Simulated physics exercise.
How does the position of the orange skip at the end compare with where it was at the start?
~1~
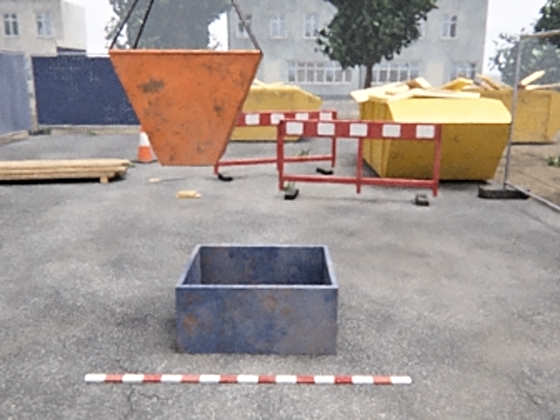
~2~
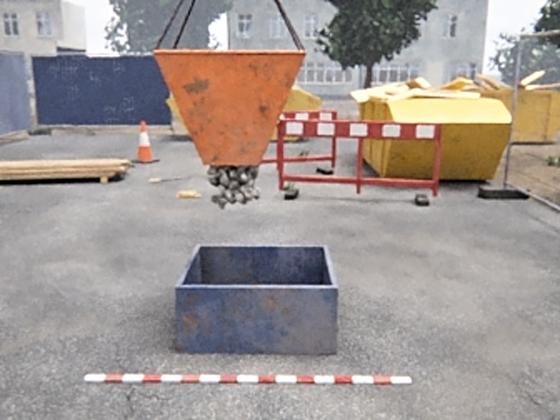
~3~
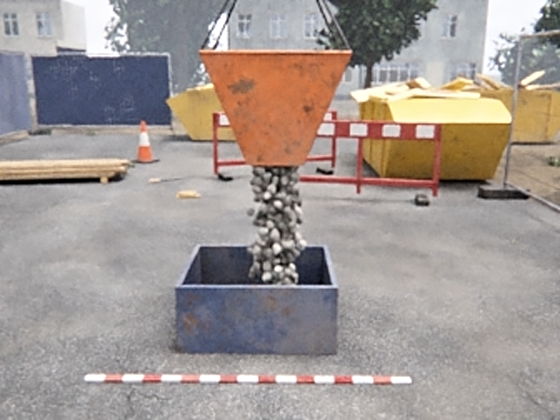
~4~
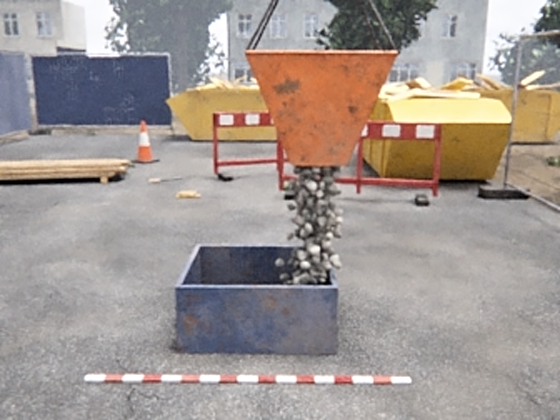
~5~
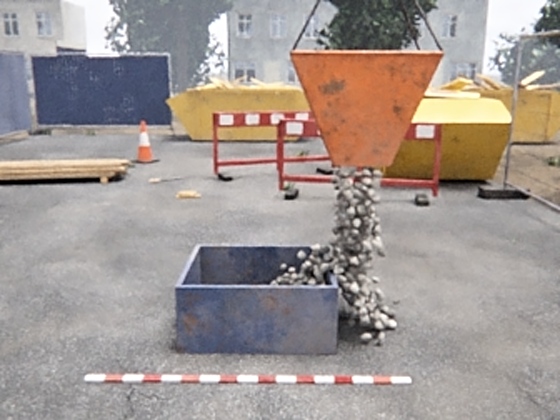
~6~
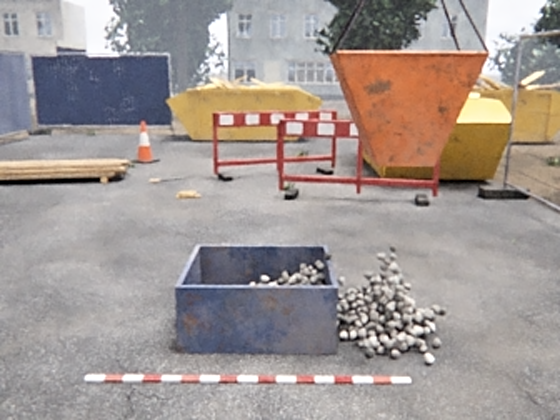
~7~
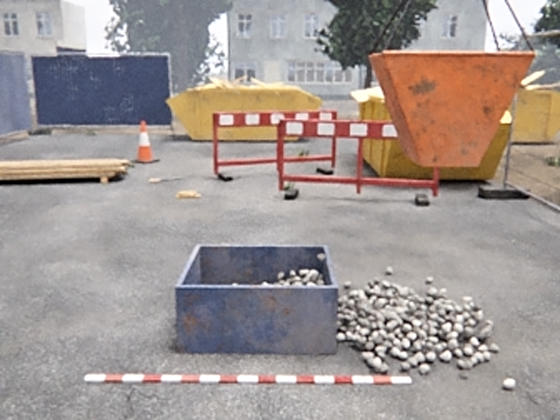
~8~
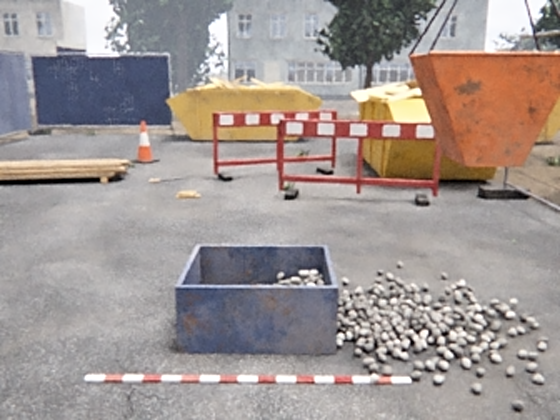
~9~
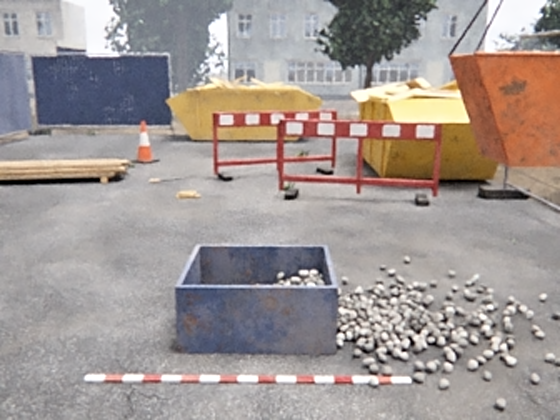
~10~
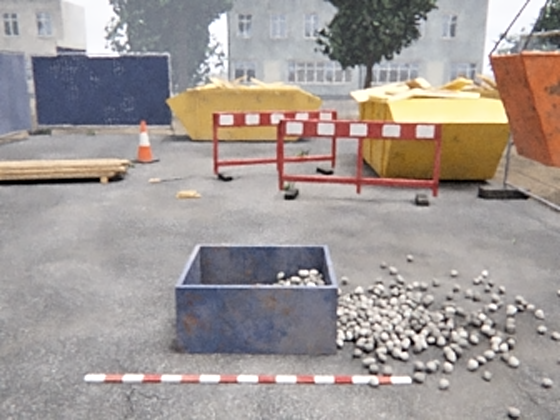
At the start the orange skip hangs left of centre, above and slightly to the left of the blue bin. By the end it is at the far right, well past the bin and partly out of view.
